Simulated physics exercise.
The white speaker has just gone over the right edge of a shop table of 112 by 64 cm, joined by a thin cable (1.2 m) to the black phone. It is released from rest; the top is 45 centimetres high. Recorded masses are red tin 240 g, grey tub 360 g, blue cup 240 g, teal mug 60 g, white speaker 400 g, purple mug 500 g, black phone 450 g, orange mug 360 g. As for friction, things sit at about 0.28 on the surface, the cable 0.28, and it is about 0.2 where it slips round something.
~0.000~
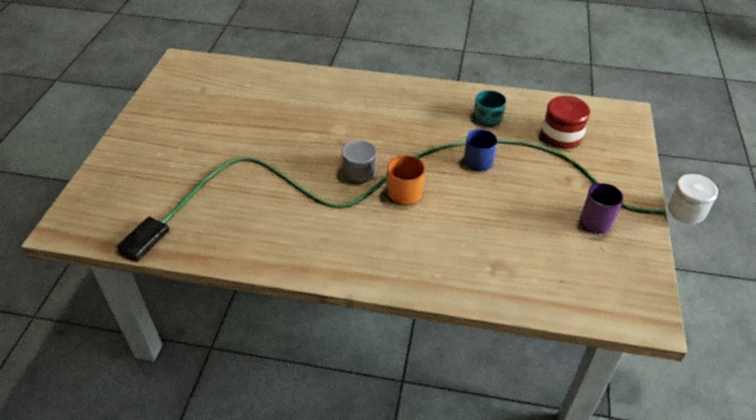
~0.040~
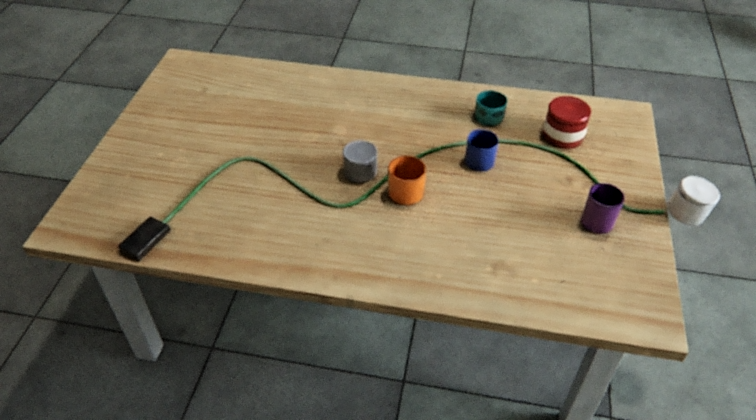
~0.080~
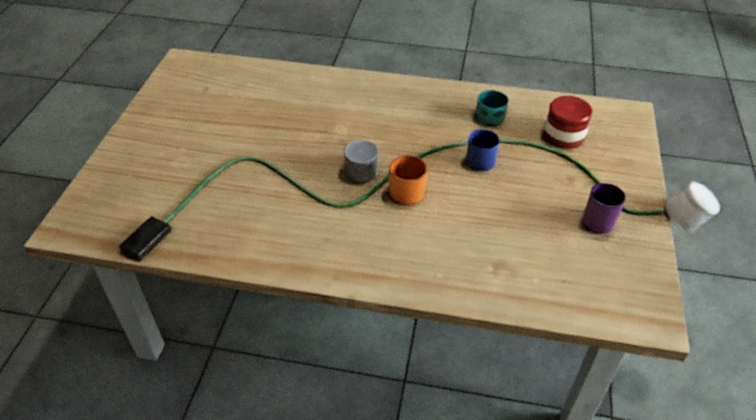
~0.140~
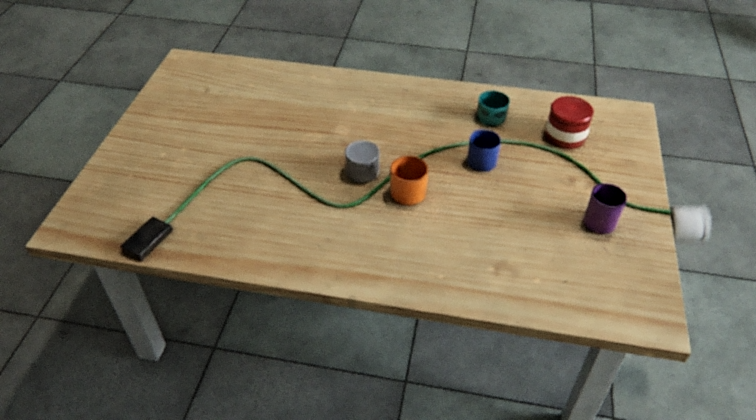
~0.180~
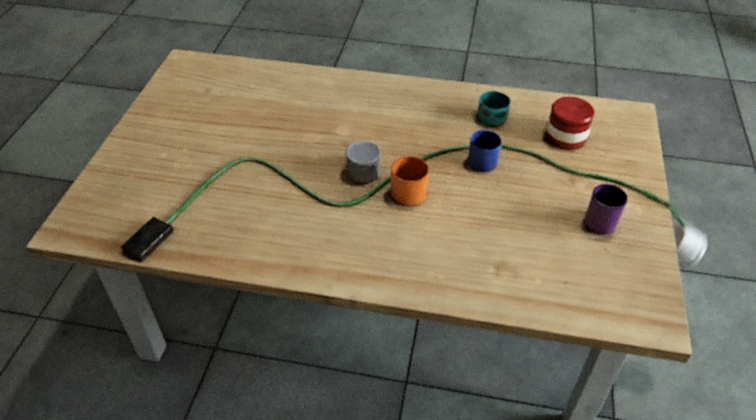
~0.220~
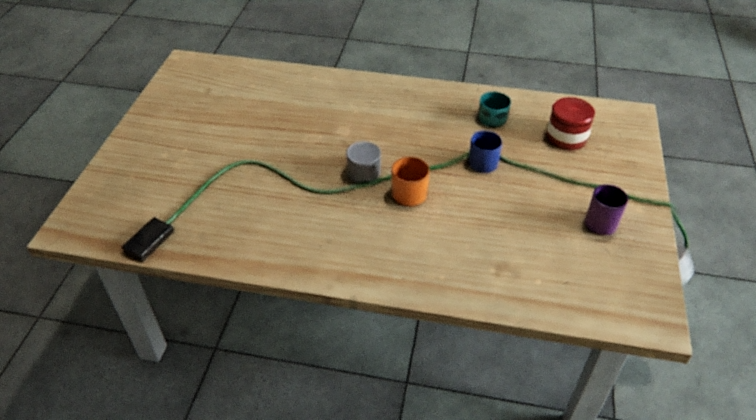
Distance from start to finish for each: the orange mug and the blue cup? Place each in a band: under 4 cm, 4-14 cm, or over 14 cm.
At the end, my guess is the orange mug covers only a tiny distance; my guess is the blue cup covers a big distance.
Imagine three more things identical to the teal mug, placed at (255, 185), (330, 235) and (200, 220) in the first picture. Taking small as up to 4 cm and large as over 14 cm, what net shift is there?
Taken in order, they show a lot of movement, only a little movement, and finally a lot of movement.
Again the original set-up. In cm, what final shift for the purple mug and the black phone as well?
Purple mug roughly 0 cm, black phone roughly 20 cm.
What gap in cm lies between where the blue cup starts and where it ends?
For the blue cup, that comes to 25 cm.
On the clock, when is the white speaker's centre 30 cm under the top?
At about 0.32 s.
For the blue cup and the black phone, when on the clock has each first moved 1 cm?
Blue cup: 0.32 s; black phone: 0.34 s.
After 0.5 s, the cable's tail end at (228, 241); blue cup 14 cm off its start, black phone 11 cm off its start, white speaker over the edge.
After 0.7 s, the cable's tail end at (271, 236); blue cup 25 cm off its start, black phone 20 cm off its start, white speaker over the edge.
After 1.0 s, the cable's tail end at (271, 236); blue cup 26 cm off its start at (527, 239), black phone 20 cm off its start at (259, 216), white speaker over the edge.
After 1.2 s, the cable's tail end at (271, 236); blue cup 26 cm off its start, black phone 20 cm off its start, white speaker over the edge.
After 2.4 s, the cable's tail end at (271, 236); blue cup 26 cm off its start at (527, 239), orange mug 0 cm off its start at (411, 169), black phone 20 cm off its start at (259, 216), white speaker over the edge.
